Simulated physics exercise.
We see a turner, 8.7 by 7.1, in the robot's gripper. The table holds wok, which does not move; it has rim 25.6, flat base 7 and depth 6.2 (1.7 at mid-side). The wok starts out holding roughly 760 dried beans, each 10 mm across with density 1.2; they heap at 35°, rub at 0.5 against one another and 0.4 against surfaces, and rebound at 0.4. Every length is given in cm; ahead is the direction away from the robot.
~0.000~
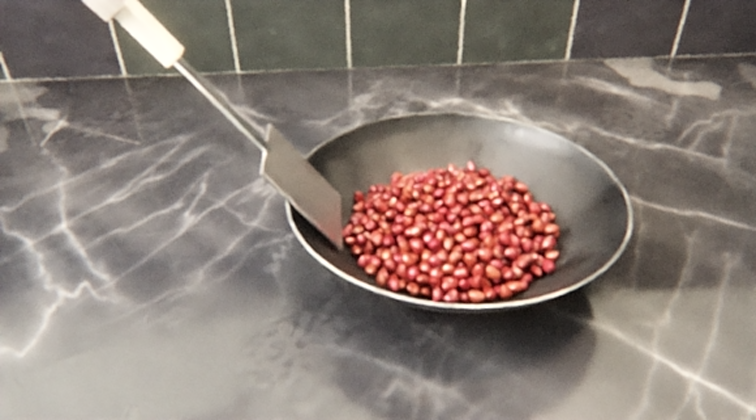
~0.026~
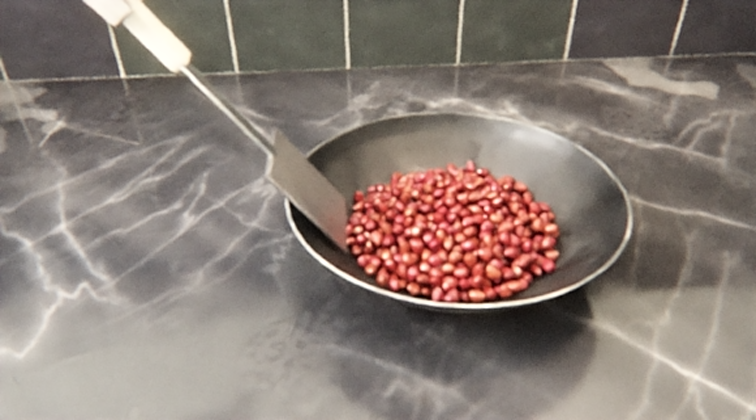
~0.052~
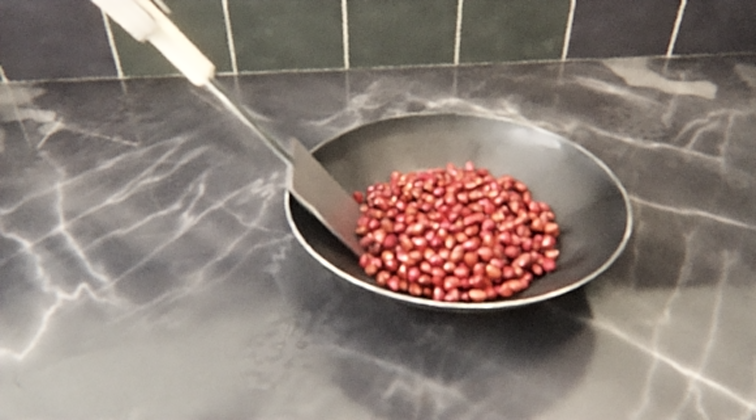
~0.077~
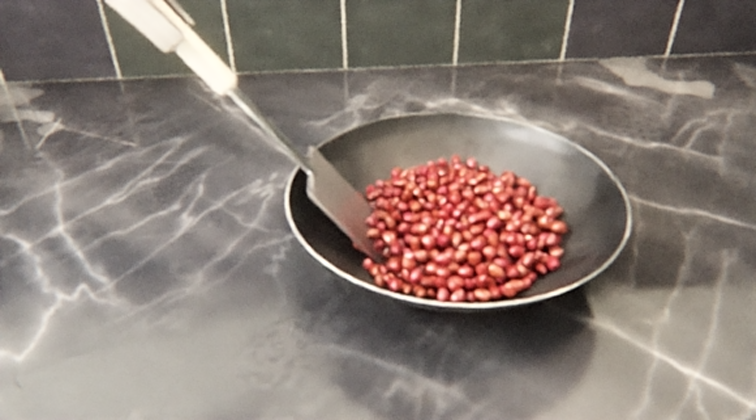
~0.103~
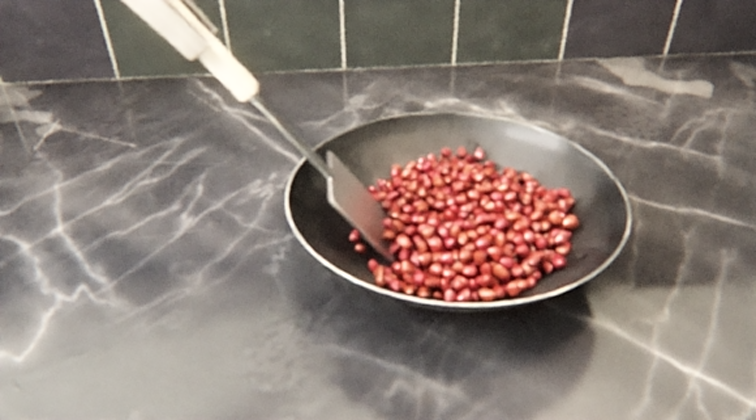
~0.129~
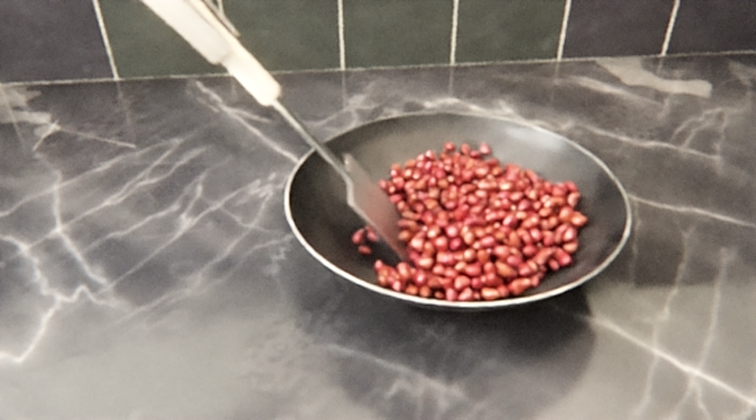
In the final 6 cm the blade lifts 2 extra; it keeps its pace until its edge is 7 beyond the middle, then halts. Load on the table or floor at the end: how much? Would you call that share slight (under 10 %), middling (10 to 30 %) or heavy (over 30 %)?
It is middling.
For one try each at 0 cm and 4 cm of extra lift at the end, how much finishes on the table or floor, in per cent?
Near 15 and 15 percent respectively.
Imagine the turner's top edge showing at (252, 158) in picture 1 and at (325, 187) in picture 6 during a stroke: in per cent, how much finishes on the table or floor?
It works out to about 10 %, more or less.
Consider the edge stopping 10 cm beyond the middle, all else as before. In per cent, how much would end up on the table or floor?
That would be something like 40 in a hundred.
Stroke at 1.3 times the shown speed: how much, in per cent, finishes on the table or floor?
That comes to some 20 per cent, roughly.
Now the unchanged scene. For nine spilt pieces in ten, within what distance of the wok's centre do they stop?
Roughly 25 cm.
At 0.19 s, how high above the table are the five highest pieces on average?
Height: Approx. 6 cm.
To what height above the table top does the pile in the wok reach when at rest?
It reaches roughly 7.5 cm.
After 0.19 s, sloping 54°, highest piece 6 above the table; 760 in the wok.
After 0.26 s, sloping 54°, highest piece 8 above the table; 758 in the wok, 2 on the blade or in flight.
After 0.49 s, sloping 54°, highest piece 8 above the table; 621 in the wok, 122 on the table or floor, 17 on the blade or in flight.
After 1.54 s, sloping 54°, highest piece 7 above the table; 618 in the wok, 142 on the table or floor.
At rest, 618 in the wok, 142 on the table or floor. That is 19 % on the table or floor.
